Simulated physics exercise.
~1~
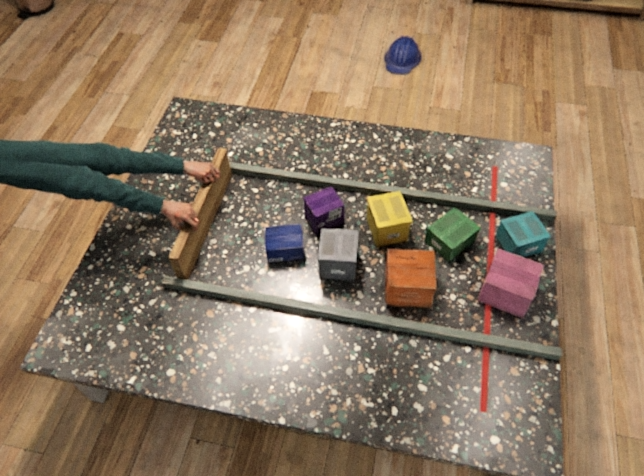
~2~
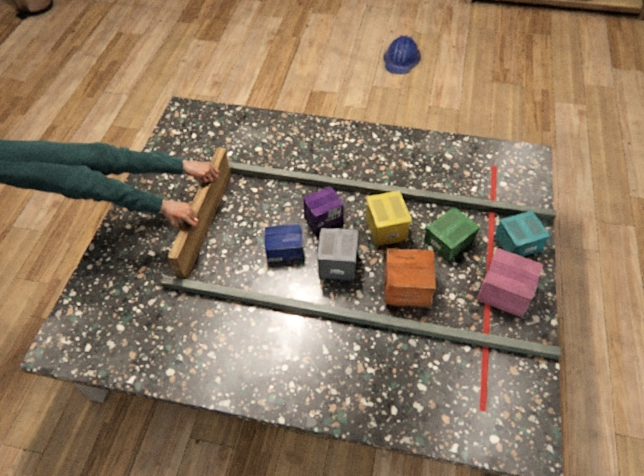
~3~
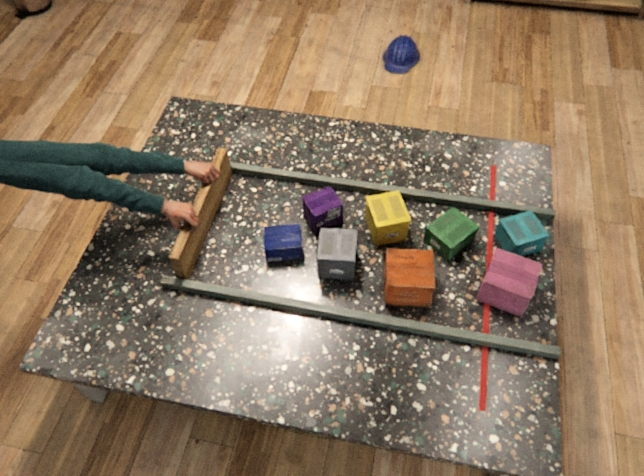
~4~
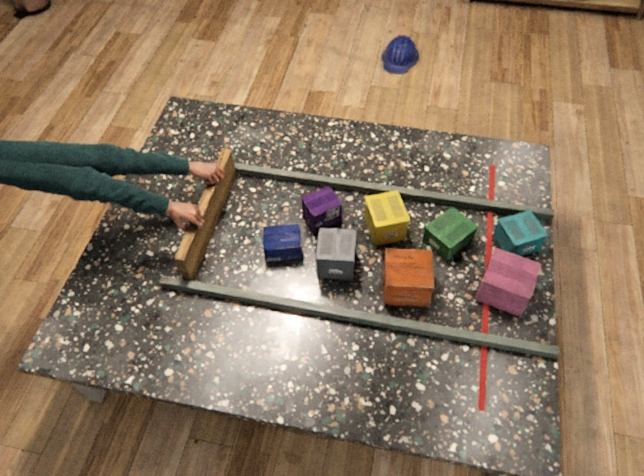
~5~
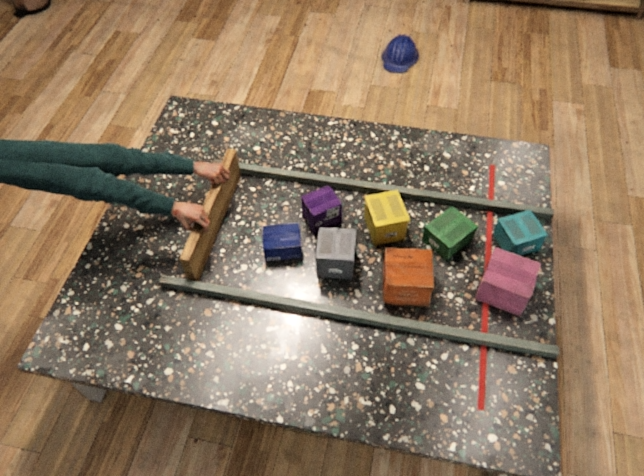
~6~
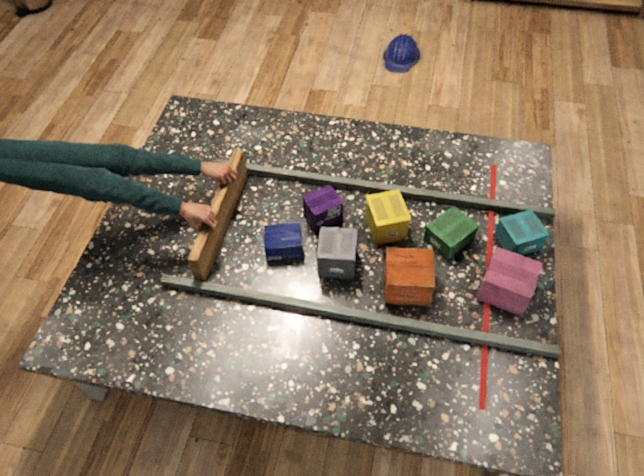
On a speckled loading deck, two hands slide a wooden plank slightly right toward eight colourful boxes, which stay still between rails.
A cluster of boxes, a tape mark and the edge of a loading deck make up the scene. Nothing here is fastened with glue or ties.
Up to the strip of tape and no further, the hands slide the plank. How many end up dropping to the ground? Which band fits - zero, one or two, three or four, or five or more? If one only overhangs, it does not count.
Count: Three or four.
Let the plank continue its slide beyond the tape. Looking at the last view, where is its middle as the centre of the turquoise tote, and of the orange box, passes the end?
For the turquoise tote at (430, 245), for the orange box at (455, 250).
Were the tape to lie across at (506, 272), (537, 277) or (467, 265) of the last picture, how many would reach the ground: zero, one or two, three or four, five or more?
5 or more; at least five; either three or four.
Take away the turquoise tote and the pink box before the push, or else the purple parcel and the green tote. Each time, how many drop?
The number fallen is 2, and in the other try 2.
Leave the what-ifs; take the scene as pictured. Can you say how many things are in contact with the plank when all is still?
2 of them.
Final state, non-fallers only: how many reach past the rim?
That'd be 2.
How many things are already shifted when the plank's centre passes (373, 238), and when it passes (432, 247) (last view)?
That gives 7 for the first and 8 for the second.
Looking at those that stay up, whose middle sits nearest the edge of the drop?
Foremost is the grey tote.
Early on, none off yet; turquoise tote at rest near (520, 235); pink box at rest near (509, 281); green tote at rest near (451, 233).
A while later, none off yet; turquoise tote at rest near (520, 235); pink box travelled a little near (515, 281); green tote travelled a little near (468, 235).
Further along, one off so far; turquoise tote travelled about its own width near (565, 243); pink box in the air near (585, 305); green tote travelled well along near (527, 247).
Finally, the number that fall off is three or four; lost, orange box, green tote, pink box and turquoise tote.
